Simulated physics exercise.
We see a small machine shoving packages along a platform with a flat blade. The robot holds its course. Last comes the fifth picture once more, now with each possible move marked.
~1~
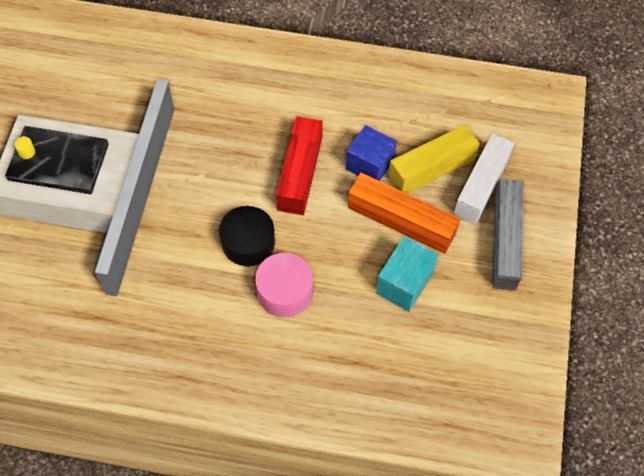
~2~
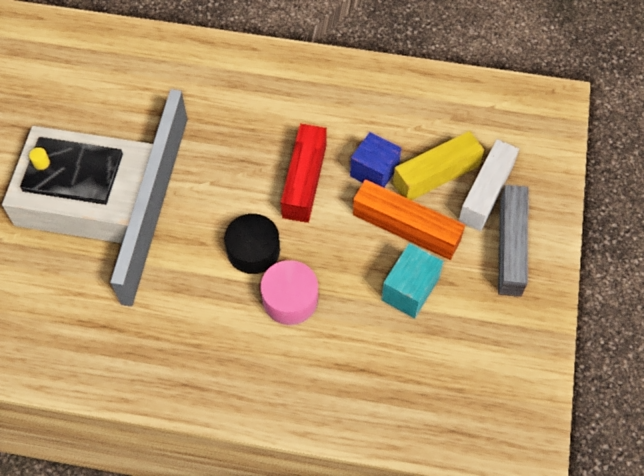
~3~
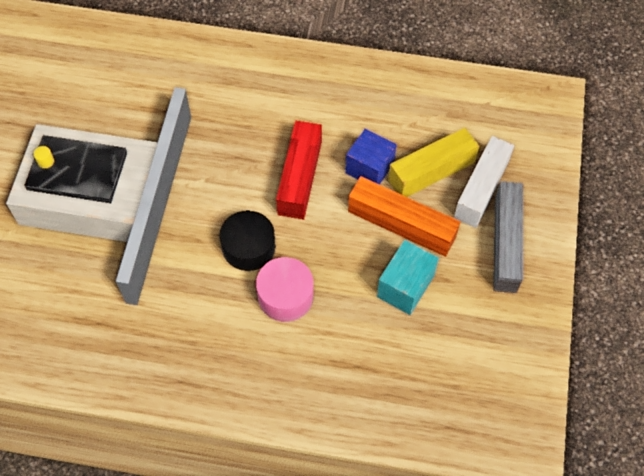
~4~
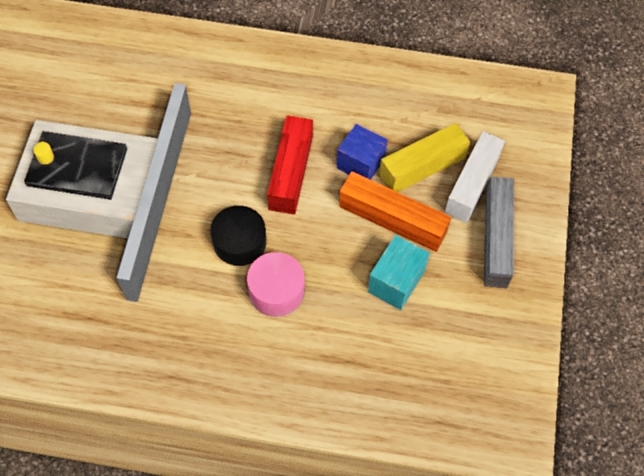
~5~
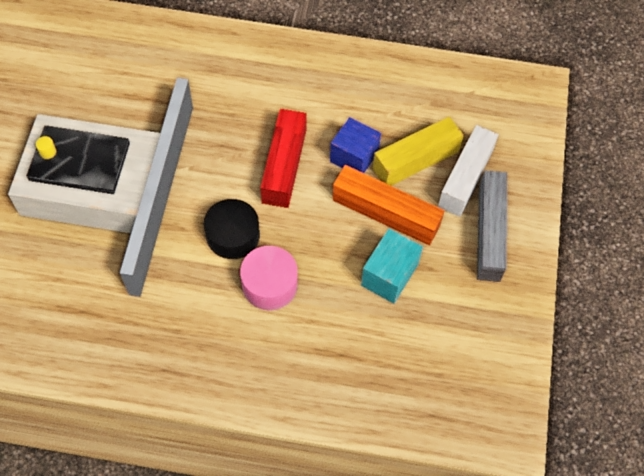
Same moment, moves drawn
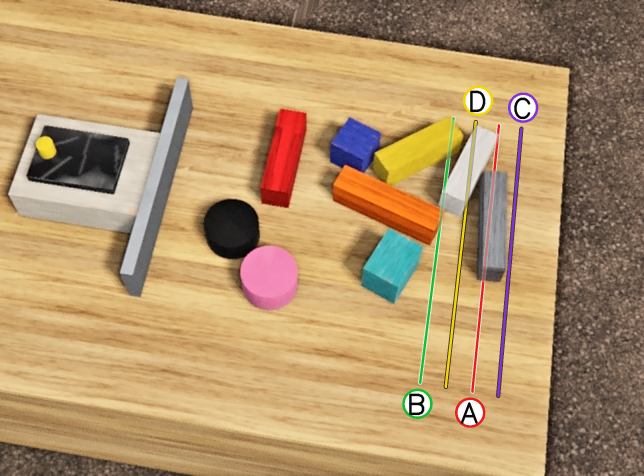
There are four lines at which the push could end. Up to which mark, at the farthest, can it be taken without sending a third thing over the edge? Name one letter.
Up to line D.
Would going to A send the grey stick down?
By then, yes.
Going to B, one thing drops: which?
The grey stick.
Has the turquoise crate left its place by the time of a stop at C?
By then, yes.
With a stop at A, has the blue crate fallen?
No.
On the copy, A at (487, 249); B at (438, 241); C at (511, 253); D at (462, 245).
On D. First, robot (194, 177); pink canister (285, 283); red stick (298, 160).
Then, robot (303, 194); grey stick (526, 230); white bar (491, 175).
Finally, robot (391, 208); white bar over the edge; grey stick over the edge; two fallen.
By contrast, A drops three; B is within the limit but short; C drops six.
